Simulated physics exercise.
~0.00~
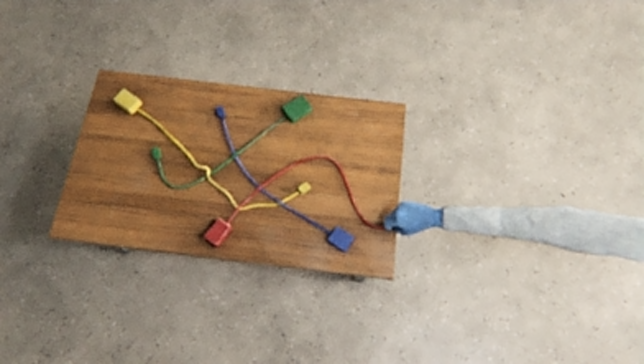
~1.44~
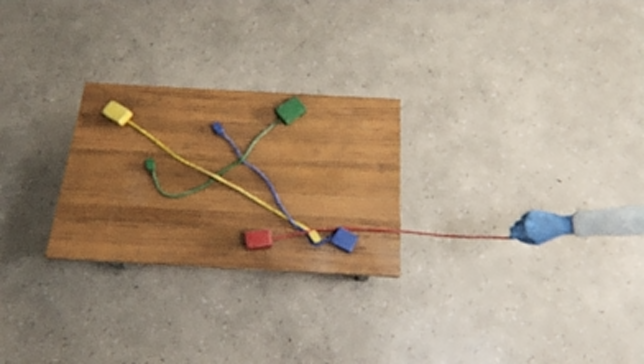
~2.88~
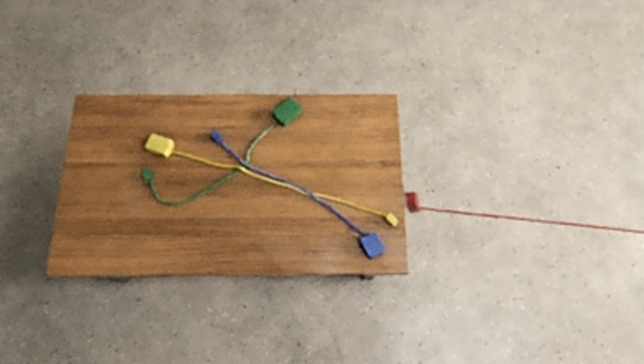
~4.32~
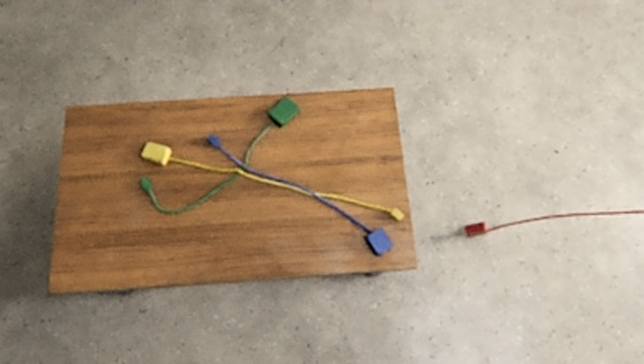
The clip opens on a wooden table where yellow, green, blue and red leads with block chargers lie across one another, a blue-gloved hand holding the red lead's end at the right edge. The hand pulls right, drawing the red lead straight and sliding its charger along the near side, while the yellow plug shifts toward the blue charger. As the pull continues, the yellow lead and blue charger are shifted rightward too. The red charger then leaves the table's right edge, trailing its lead. It ends beyond the table, while the other three leads remain crossed on top, the green charger about where it began.
